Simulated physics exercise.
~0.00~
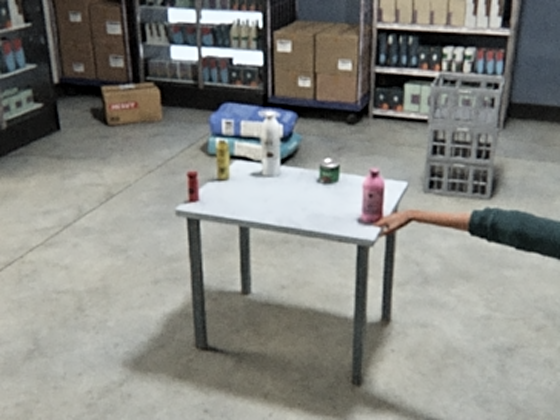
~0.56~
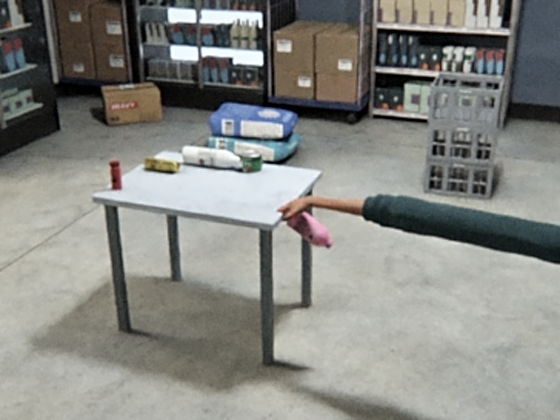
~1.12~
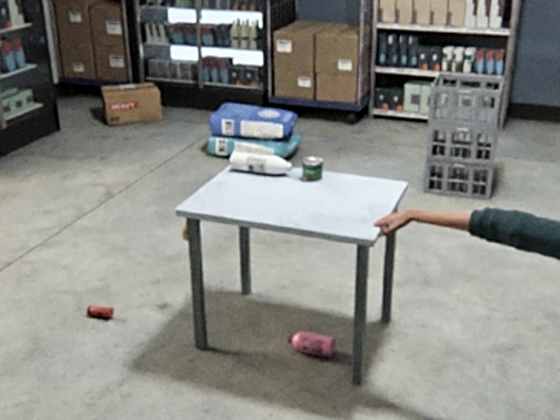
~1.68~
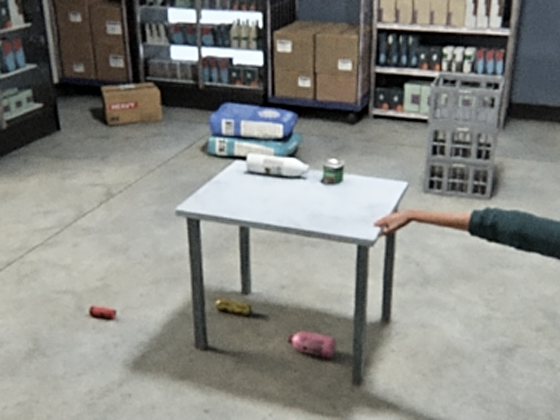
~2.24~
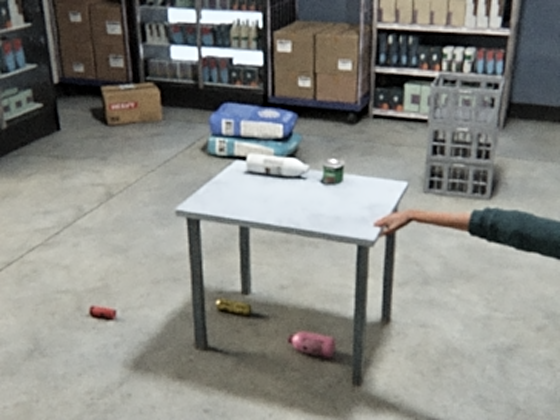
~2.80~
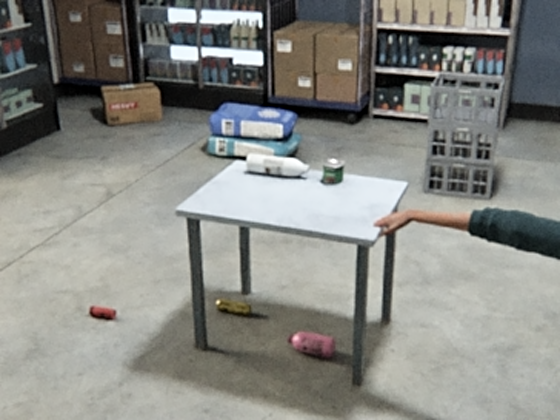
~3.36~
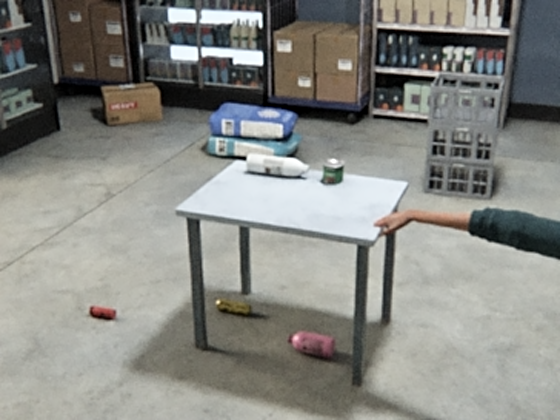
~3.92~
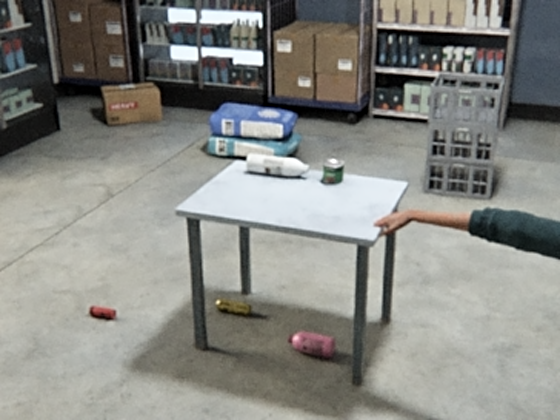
A pale table holding a red shaker, a yellow can, a white bottle, a green tin and a pink bottle stands on a concrete floor, a hand gripping its right corner. The hand shoves it left, and the pink bottle drops upside down past the near edge while the white bottle and yellow can topple onto their sides. The table then goes back to the right, leaving the red shaker on the floor and the yellow can falling off the left side. At the end, shaker, can and pink bottle lie on the floor, the white bottle lies on the tabletop, and the green tin stands upright.
